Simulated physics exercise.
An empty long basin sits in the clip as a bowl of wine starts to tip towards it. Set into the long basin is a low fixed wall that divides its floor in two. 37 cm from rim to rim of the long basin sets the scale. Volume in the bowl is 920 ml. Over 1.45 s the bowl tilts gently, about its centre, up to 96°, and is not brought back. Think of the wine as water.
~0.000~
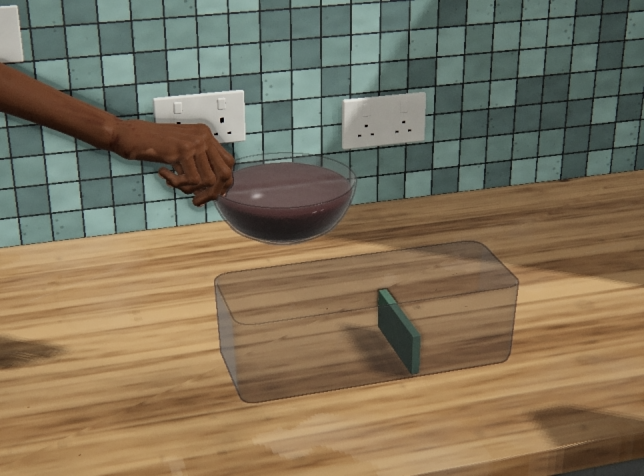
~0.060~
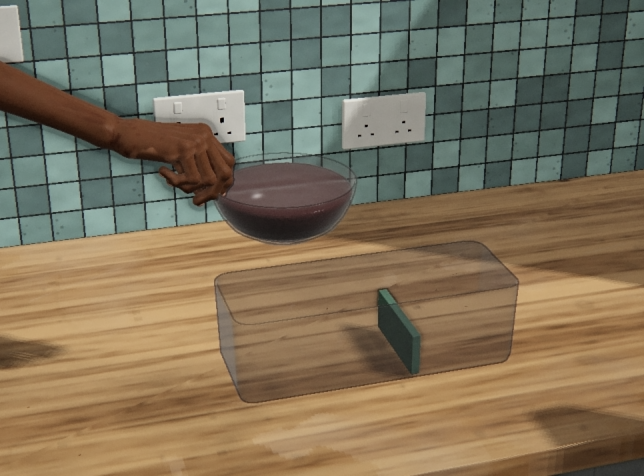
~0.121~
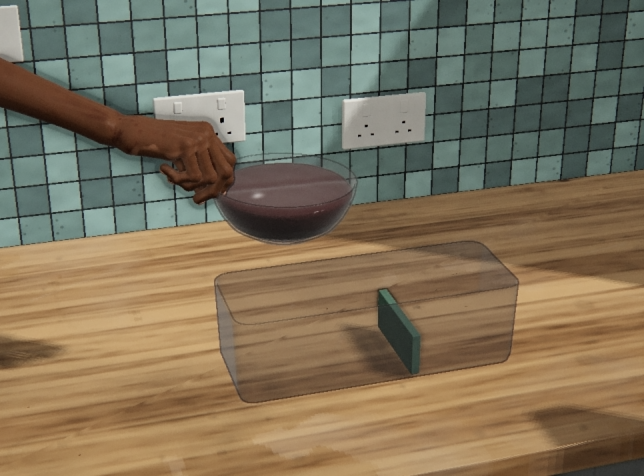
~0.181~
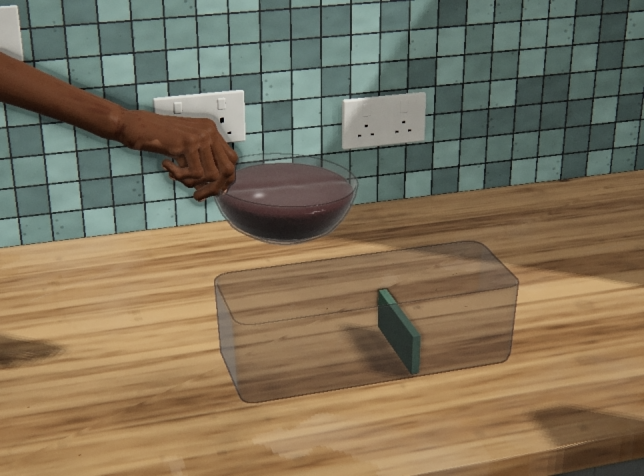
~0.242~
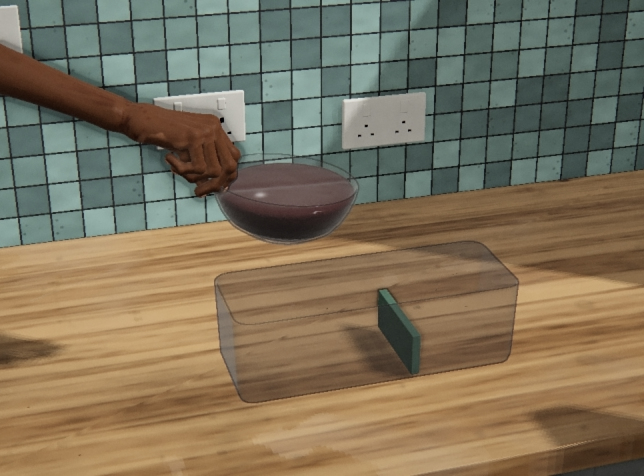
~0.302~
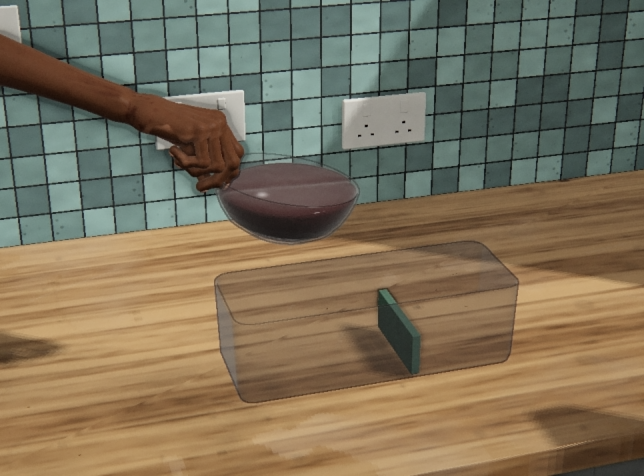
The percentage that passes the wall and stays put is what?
It is about 47 per cent.
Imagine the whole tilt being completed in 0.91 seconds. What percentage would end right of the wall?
Result under that change: Approx. 35 %.
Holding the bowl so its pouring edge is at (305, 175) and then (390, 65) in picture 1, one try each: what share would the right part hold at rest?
Roughly 5 per cent the first time and 90 per cent the second.
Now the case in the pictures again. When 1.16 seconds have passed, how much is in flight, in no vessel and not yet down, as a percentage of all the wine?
Near 4 per cent, I'd say.
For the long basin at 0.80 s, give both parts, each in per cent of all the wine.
About 10 % left, 20 % right.
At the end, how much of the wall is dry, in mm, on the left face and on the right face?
About 40 mm on the left, about 32 mm on the right.
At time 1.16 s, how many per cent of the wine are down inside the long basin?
Near 94 in a hundred.
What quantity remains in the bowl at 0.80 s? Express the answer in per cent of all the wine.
Close to 40 percent of the liquid remains at that time.
Then, 0.80 s in, the tilt is 55° and 40 per cent is still to pour, 10 is left of the wall and 20 right of it.
Then, 1.16 s in, the tilt is 87° and 3 per cent is still to pour, 46 is left of the wall and 47 right of it.
Then, 1.54 s in, the tilt is 96° and 0 per cent is still to pour, 52 is left of the wall and 47 right of it.
Then, 1.95 s in, the tilt is 96° and 0 per cent is still to pour, 52 is left of the wall and 47 right of it.
Finally, 52 per cent lies left of the wall, 47 right of it and 1 outside.
